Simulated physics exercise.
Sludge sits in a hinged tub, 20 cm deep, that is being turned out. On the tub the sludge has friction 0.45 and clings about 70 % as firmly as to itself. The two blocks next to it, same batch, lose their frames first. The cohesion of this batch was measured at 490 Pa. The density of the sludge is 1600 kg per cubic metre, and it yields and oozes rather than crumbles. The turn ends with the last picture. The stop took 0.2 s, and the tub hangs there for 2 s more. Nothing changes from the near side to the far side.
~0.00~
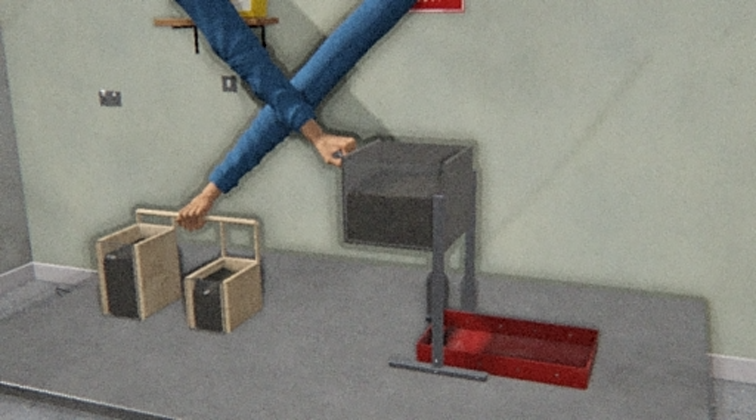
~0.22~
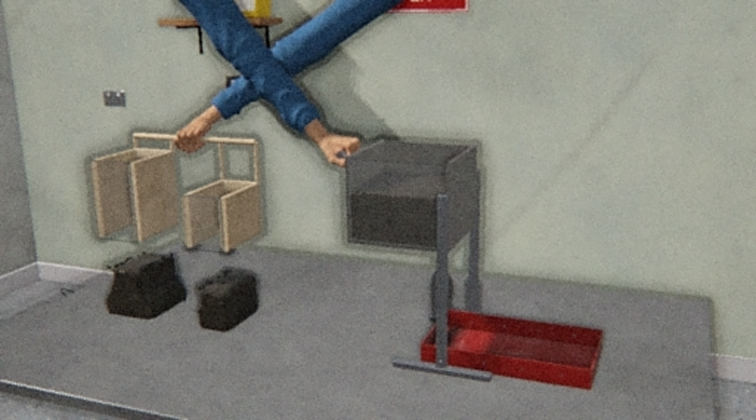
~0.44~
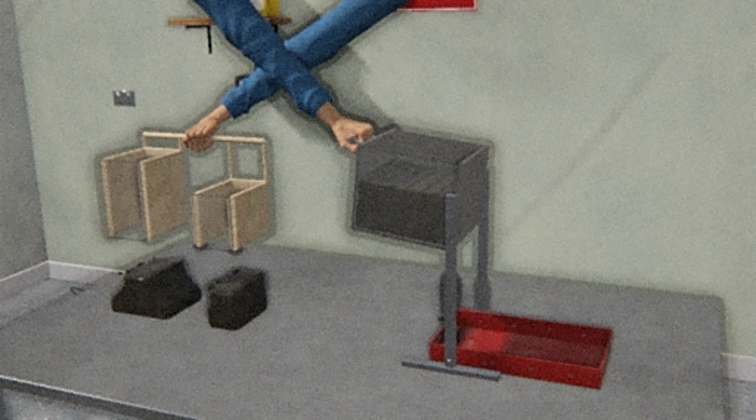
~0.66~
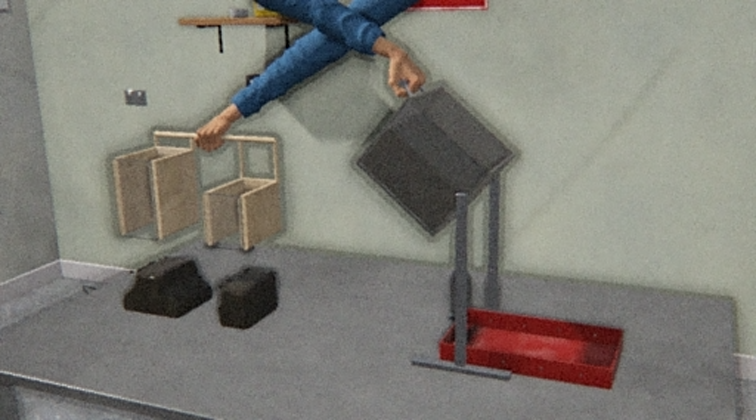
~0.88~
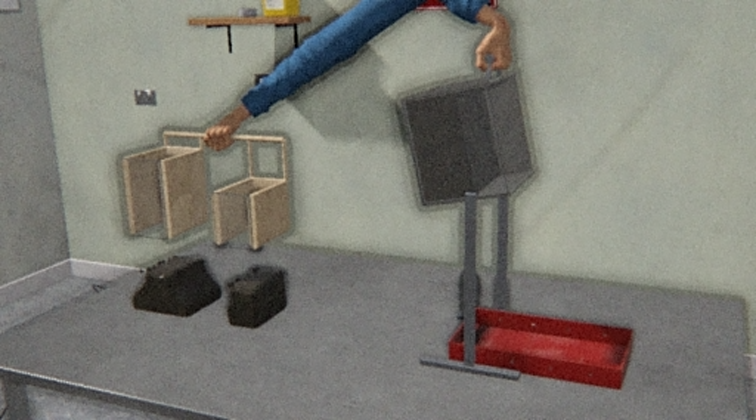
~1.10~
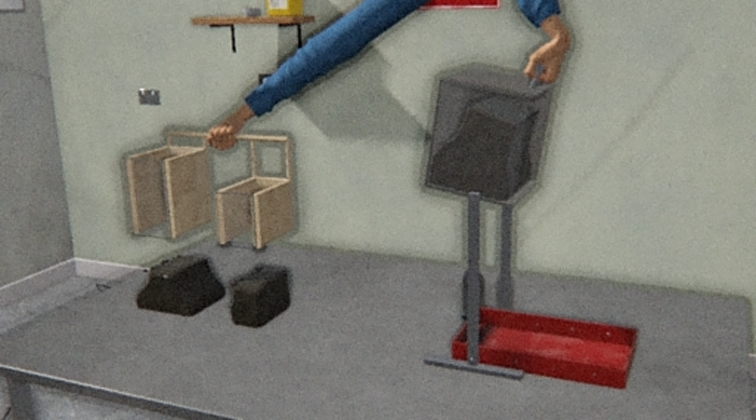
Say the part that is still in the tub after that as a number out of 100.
It comes to some 41 %.
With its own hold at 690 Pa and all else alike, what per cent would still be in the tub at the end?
In that case some 50 per cent.
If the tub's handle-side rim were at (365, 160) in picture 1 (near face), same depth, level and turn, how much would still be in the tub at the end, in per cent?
Then about 50 %.
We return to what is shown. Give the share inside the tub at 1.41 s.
Some 40 per cent.
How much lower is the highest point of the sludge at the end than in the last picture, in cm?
About 12 cm.
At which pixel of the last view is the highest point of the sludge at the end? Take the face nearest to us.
At about (467, 164).
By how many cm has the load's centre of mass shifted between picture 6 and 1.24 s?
Roughly 8 cm.
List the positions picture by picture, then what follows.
Handle-side rim at (345, 158), tilt 0 degrees; top of the sludge at (379, 194); blocks stand 18 cm, 12 cm (left to right), in the first frame.
Handle-side rim at (349, 158), tilt 0 degrees; top of the sludge at (383, 194); blocks stand 14 cm, 11 cm (left to right), in the second frame.
Handle-side rim at (361, 146), tilt 7 degrees; top of the sludge at (364, 181); blocks stand 12 cm, 11 cm (left to right), in the third frame.
Handle-side rim at (411, 100), tilt 40 degrees; top of the sludge at (392, 130); blocks stand 12 cm, 11 cm (left to right), in the fourth frame.
Handle-side rim at (489, 85), tilt 78 degrees; top of the sludge at (448, 95); blocks stand 12 cm, 11 cm (left to right), in the fifth frame.
Handle-side rim at (532, 98), tilt 99 degrees; top of the sludge at (467, 109); blocks stand 12 cm, 11 cm (left to right), in the sixth frame.
After 1.24 s, the tub is at 99 degrees and holds 66 %.
After 1.41 s, the tub is at 99 degrees and holds 42 %.
After 1.58 s, the tub is at 99 degrees and holds 41 %.
After 1.75 s, the tub is at 99 degrees and holds 41 %.
After 3.10 s, at the end, the tub is at 99 degrees and holds 41 %.
